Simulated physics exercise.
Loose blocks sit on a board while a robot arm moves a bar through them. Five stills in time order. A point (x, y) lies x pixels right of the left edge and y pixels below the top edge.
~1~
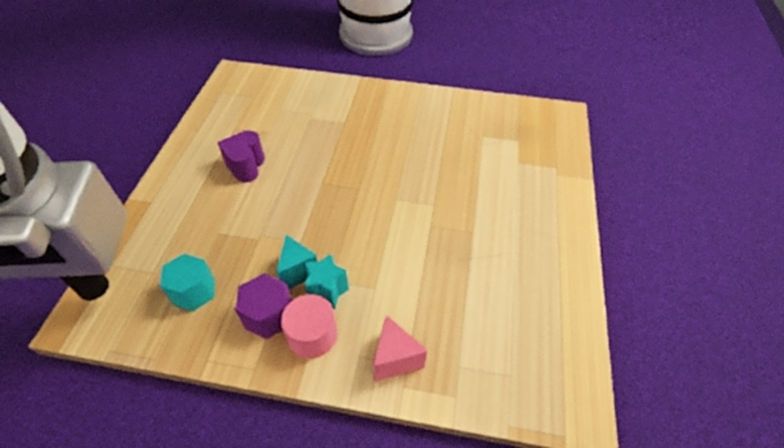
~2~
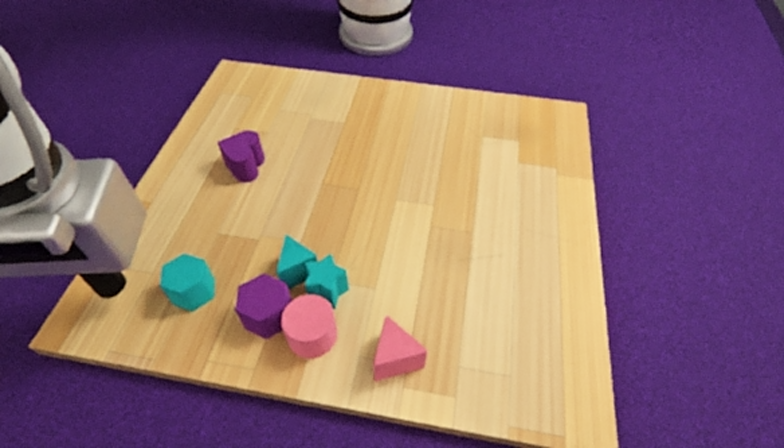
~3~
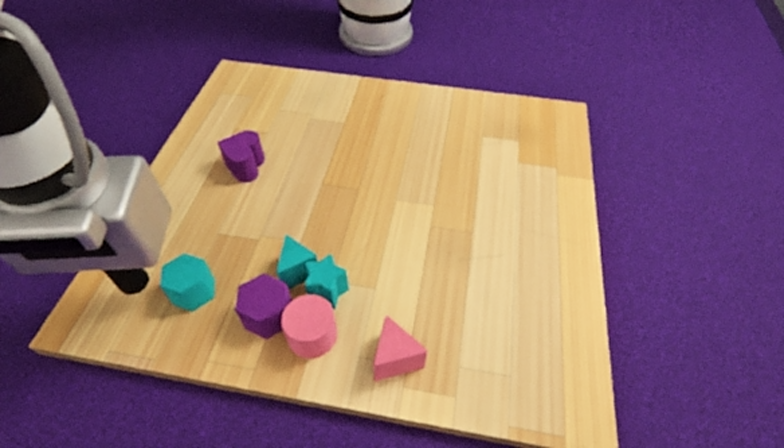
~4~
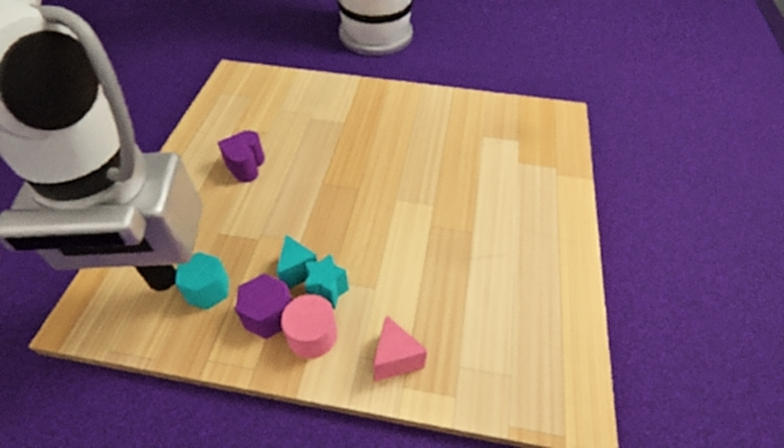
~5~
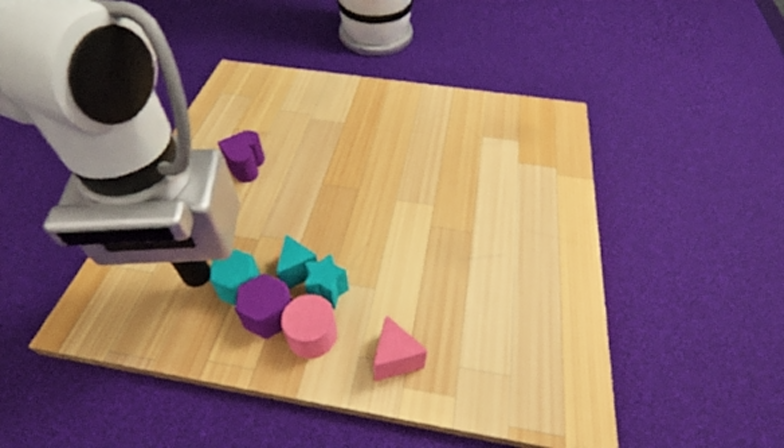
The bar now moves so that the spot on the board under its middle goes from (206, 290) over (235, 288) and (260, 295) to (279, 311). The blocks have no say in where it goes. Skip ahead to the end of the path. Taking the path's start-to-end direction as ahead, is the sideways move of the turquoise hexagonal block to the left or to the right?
Over to the left.
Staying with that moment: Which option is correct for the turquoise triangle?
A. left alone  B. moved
It's B.
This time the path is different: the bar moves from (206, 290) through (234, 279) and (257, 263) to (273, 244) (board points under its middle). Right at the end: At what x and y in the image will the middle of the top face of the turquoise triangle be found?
For the centre of its top, I'd go with (318, 248).
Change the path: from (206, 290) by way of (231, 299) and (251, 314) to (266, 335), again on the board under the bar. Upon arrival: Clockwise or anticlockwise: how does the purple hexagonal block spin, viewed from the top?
Viewed from overhead, the purple hexagonal block winds up turned clockwise.
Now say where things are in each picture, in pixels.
Lower end of the bar at (95, 288), tops of blocks, turquoise hexagonal block at (182, 272), purple hexagonal block at (261, 296), turquoise triangle at (293, 253), pink circle at (308, 317), turquoise star-shaped block at (324, 272), in the first frame.
Bar at (112, 286), blocks as before, in the second frame.
Bar at (135, 283), blocks as before, in the third frame.
Bar at (164, 279), turquoise hexagonal block at (197, 270), in the fourth frame.
Bar at (198, 276), turquoise hexagonal block at (231, 267), purple hexagonal block at (261, 296), turquoise triangle at (293, 253), pink circle at (308, 317), turquoise star-shaped block at (324, 272), in the fifth frame.
The first path, step by step. Halfway along, bar at (242, 276); turquoise hexagonal block at (276, 267); purple hexagonal block at (284, 309), turned 40° clockwise; turquoise triangle at (308, 248), turned 25° anticlockwise; pink circle at (327, 333); turquoise star-shaped block at (329, 273), turned 15° clockwise.
At the end, bar at (274, 297); turquoise hexagonal block at (302, 270), turned 35° anticlockwise; purple hexagonal block at (296, 318), turned 55° clockwise; turquoise triangle at (321, 242), turned 40° anticlockwise; pink circle at (341, 345); turquoise star-shaped block at (341, 274), turned 20° clockwise.
